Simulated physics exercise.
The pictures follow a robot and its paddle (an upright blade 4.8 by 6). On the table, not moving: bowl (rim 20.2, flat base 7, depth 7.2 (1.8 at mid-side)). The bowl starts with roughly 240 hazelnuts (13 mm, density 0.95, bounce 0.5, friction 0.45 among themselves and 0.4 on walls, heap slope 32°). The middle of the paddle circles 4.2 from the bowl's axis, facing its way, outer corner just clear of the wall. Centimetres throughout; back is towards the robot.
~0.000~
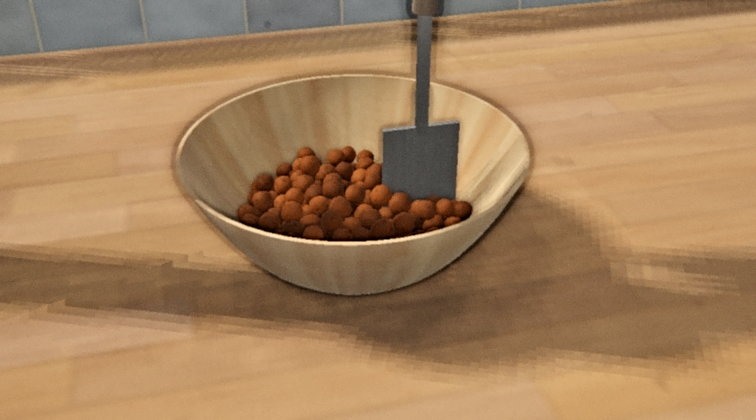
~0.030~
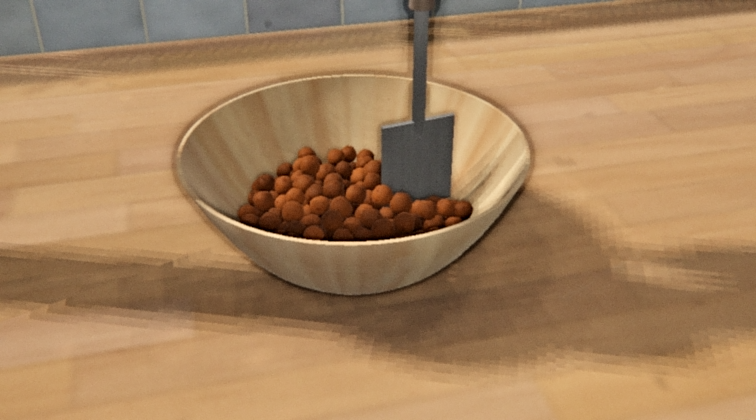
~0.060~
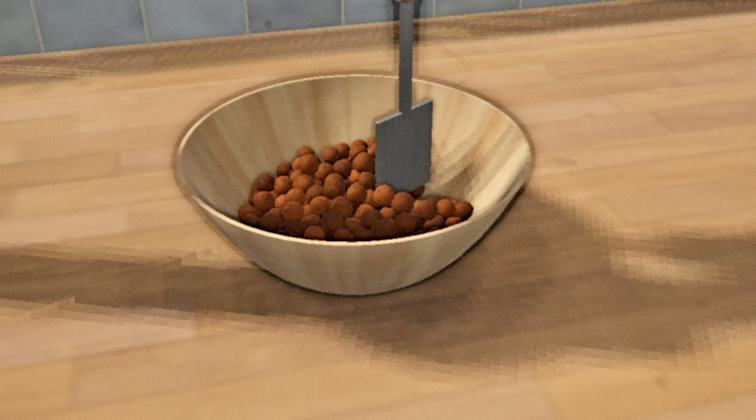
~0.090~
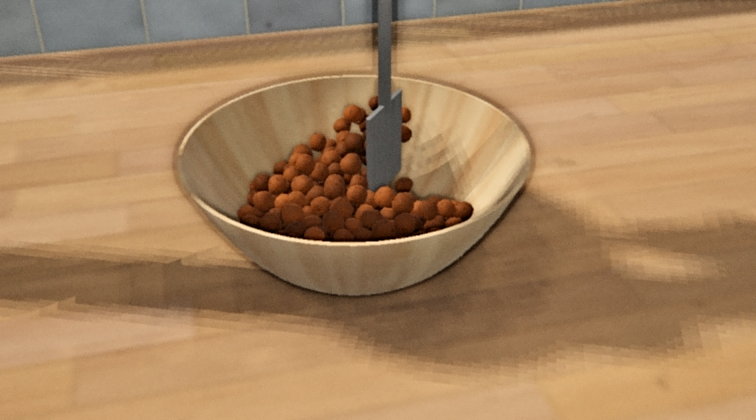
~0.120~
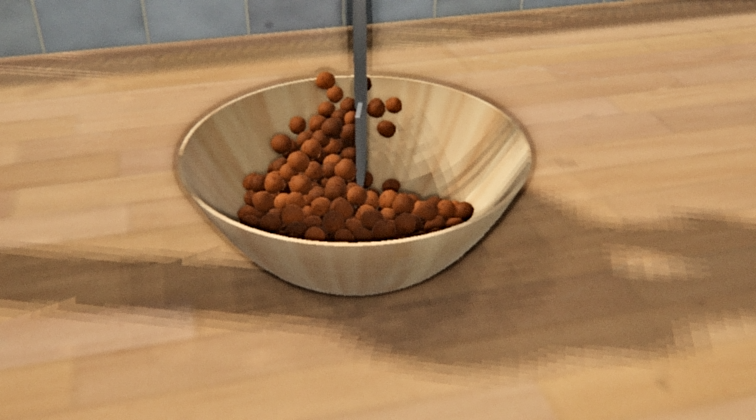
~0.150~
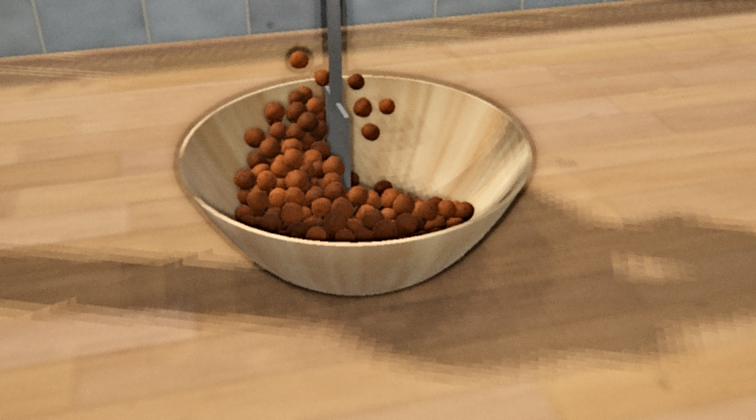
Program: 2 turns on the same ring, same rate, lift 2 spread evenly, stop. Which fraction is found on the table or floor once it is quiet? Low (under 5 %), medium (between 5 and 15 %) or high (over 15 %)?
Answer: Medium; between 5 and 15 % of the hazelnuts finish on the table or floor.
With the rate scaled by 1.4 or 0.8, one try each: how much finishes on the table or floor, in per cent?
Some 25 and 0 per cent.
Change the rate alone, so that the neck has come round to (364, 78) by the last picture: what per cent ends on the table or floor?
About 0 per cent.
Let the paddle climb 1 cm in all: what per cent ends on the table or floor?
About 15 per cent.
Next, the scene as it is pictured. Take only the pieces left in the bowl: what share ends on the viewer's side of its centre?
Roughly 50 per cent.
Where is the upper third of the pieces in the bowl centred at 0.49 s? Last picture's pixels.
At about (460, 181).
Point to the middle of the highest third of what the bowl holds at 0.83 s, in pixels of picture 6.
At about (332, 212).
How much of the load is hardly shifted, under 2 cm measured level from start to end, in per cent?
Some 15 per cent.
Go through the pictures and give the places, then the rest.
Paddle neck at (422, 103), 0° round; upper third of the load around (340, 202), from x 245 to 460, top at y 155; 236 in the bowl, in the first frame.
Paddle neck at (419, 98), 8° round; upper third of the load around (343, 197), from x 245 to 465, top at y 155, in the second frame.
Paddle neck at (405, 88), 29° round; upper third of the load around (348, 195), from x 250 to 465, top at y 135, in the third frame.
Paddle neck at (385, 81), 50° round; upper third of the load around (344, 185), from x 245 to 465, top at y 105, in the fourth frame.
Paddle neck at (360, 78), 72° round; upper third of the load around (327, 172), from x 250 to 465, top at y 80, in the fifth frame.
Paddle neck at (336, 79), 94° round; upper third of the load around (304, 168), from x 245 to 465, top at y 60; 236 in the bowl, in the sixth frame.
By 0.49 s, 338° round, highest piece 10 above the table; 219 in the bowl, 10 on the table or floor, 7 in flight or on the tool.
By 0.83 s, 223° round, highest piece 6 above the table; 216 in the bowl, 20 on the table or floor.
By 1.20 s, 0° round, highest piece 5 above the table; 216 in the bowl, 20 on the table or floor.
By 1.90 s, 0° round, highest piece 5 above the table; 216 in the bowl, 20 on the table or floor.
Final count, 216 in the bowl, 20 on the table or floor. That is 8 % on the table or floor.
